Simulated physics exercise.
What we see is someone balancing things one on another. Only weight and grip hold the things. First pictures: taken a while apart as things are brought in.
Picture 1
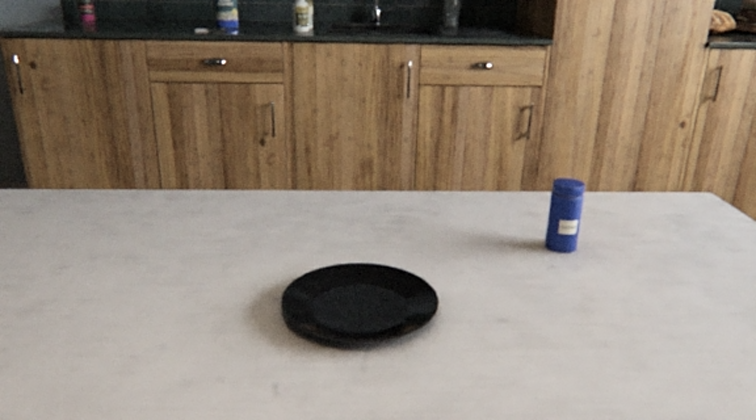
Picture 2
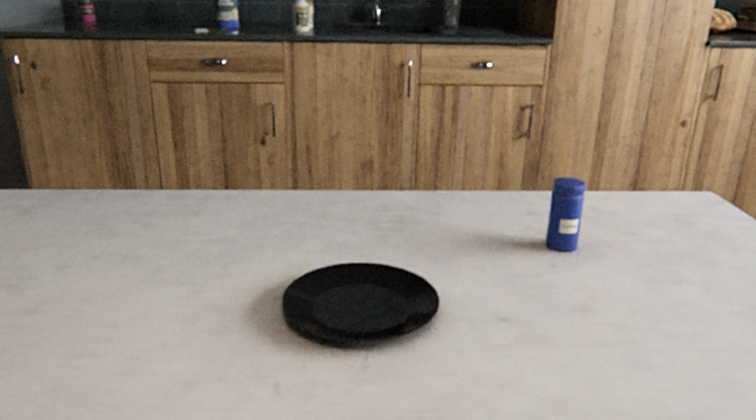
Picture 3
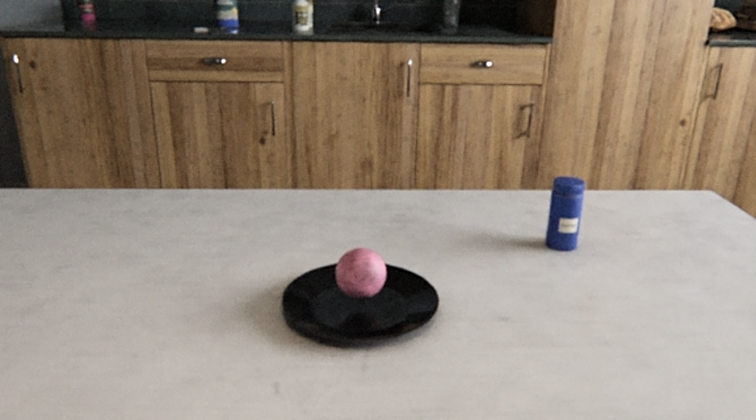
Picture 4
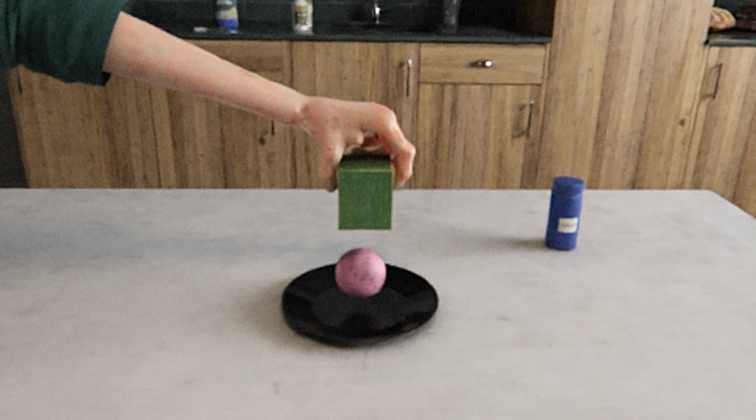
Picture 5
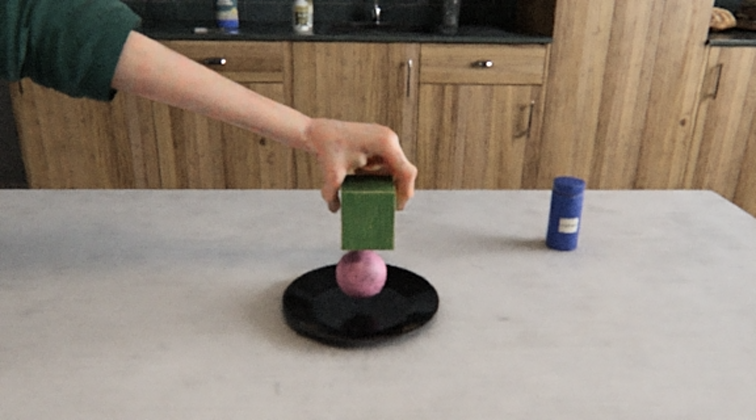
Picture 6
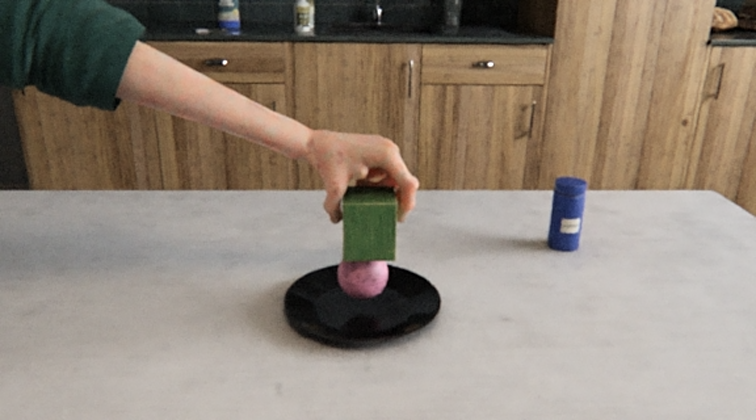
On a pale kitchen table with a blue shaker off to the right, a pink ball appeared on a black plate, and then a hand from the left lowered a green block onto it.
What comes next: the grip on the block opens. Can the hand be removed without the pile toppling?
No, the pile topples.
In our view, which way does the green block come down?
Off rightwards in the picture.
Then, 0.40 s past the last view, green block now fallen.
Then, 0.50 s past the last view, things are still on the move.
Then, 0.60 s past the last view, as before.
Finally, fallen, green block; the other 3 still in place. Final places as the last picture's camera would see them, green block near (509, 282). The pile loses its balance.
